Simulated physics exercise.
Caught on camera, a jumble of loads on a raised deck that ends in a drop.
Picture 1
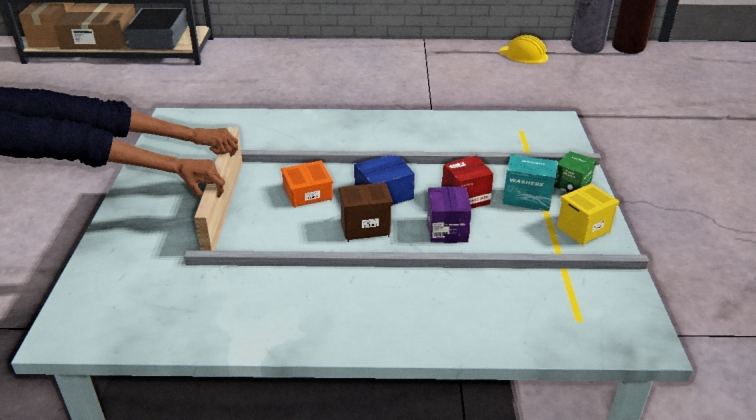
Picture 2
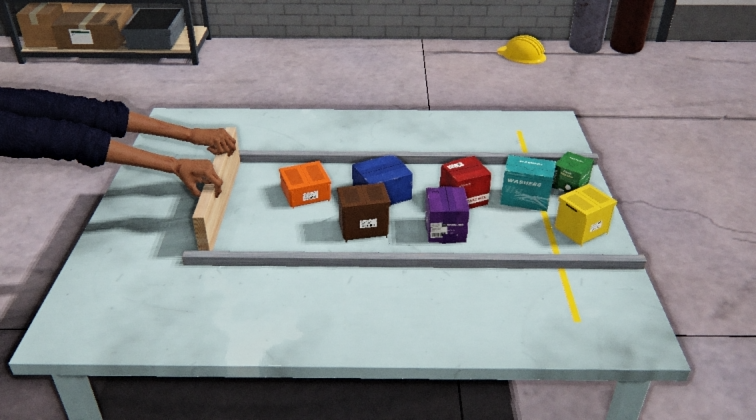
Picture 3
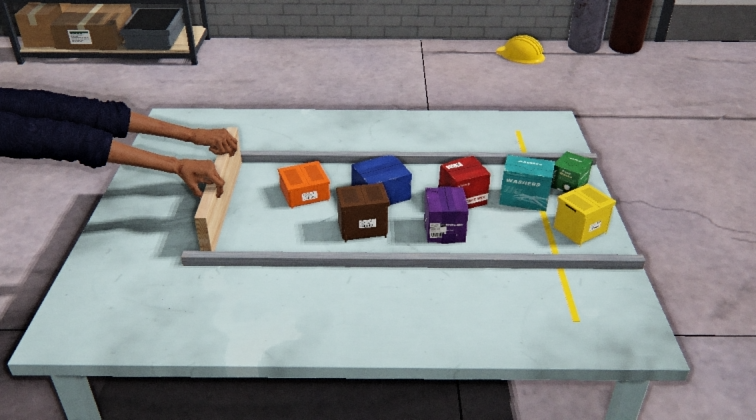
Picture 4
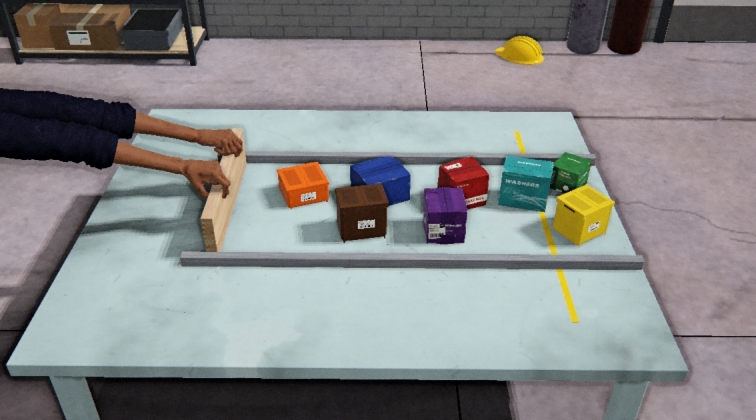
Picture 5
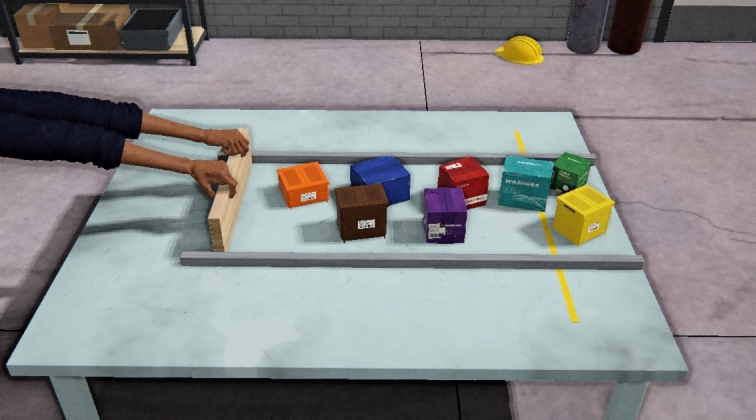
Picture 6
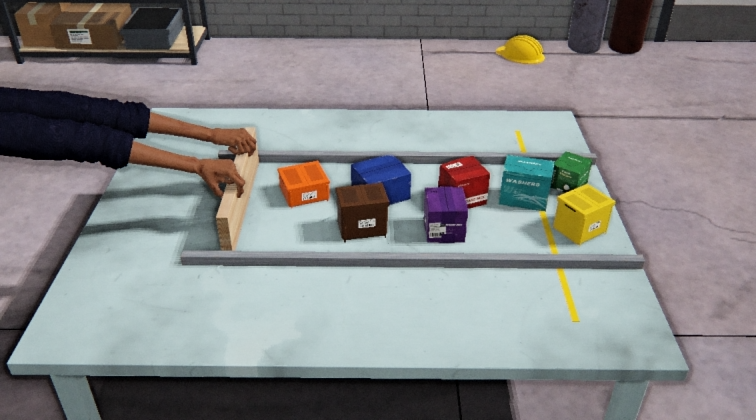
At the start, two hands hold a wooden plank upright at the left of a pale table, between two gray rails, with colorful boxes spread to its right and a yellow line near the far end. The hands then slide the plank slightly rightward toward the orange box, while the boxes stay still.
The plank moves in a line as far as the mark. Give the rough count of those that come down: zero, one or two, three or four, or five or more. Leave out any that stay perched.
In the end the number that fall off is three or four.
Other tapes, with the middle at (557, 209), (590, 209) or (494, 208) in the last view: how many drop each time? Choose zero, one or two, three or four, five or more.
The falls would be 5 or more; five or over; either one or two.
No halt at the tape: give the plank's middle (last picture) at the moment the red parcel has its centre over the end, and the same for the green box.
Its middle is around (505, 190) and around (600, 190).
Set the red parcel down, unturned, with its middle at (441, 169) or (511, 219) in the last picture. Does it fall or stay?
Place by place, it remains up; tumbles off.
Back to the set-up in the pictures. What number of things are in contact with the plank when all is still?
It touches 2.
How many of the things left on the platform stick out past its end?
That would be 2.
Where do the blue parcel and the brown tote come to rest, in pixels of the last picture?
First (608, 189), then (575, 217).
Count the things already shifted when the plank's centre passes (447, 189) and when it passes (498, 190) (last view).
The counts are 7 and 8.
Soon after, none off yet; green box at rest near (570, 173); yellow tote at rest near (583, 215); turquoise box at rest near (526, 183).
Then, none off yet; green box moved a little near (579, 170); yellow tote at rest near (583, 215); turquoise box moved about its own width near (594, 184).
At rest, the number that fall off is three or four; fallen, red parcel, turquoise box and yellow tote.
